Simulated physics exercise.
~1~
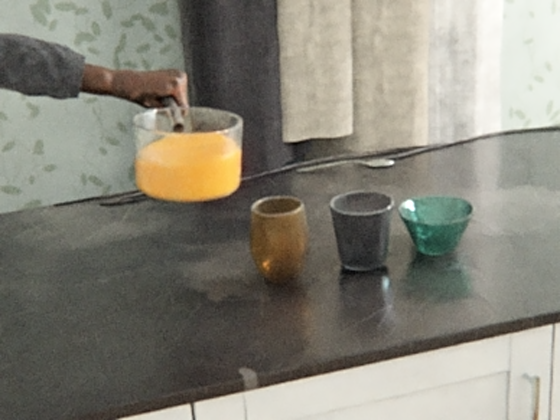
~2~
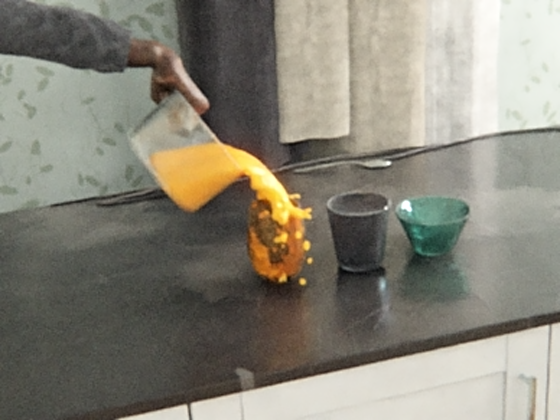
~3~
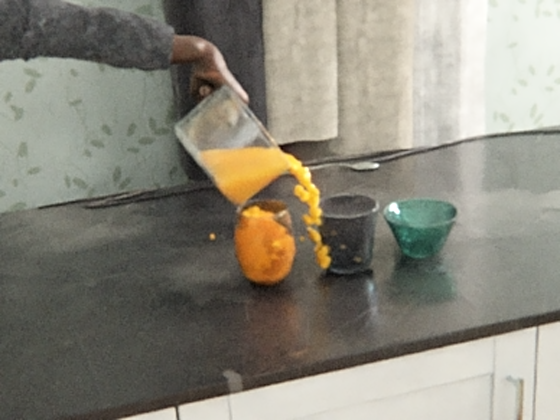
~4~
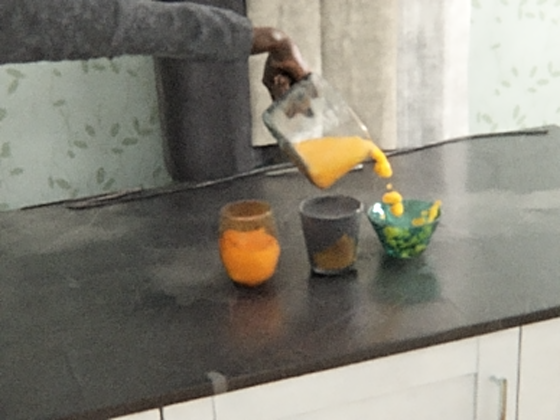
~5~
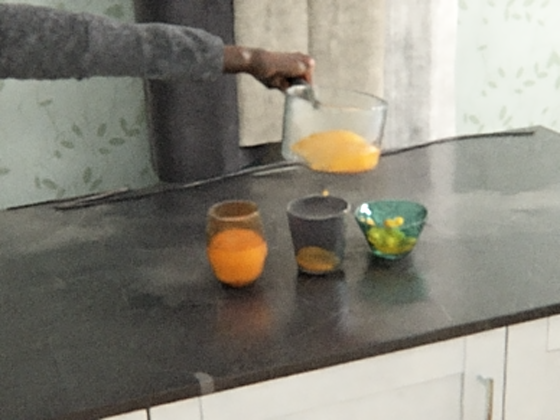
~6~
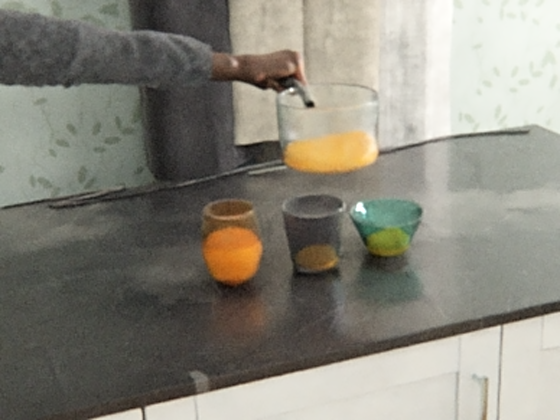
We see a hand tip a clear pot of orange juice and move it rightwards over an amber glass, a grey tumbler and a green cup, then level it, leaving the amber glass fullest, a little in the other two, and juice still in the pot.
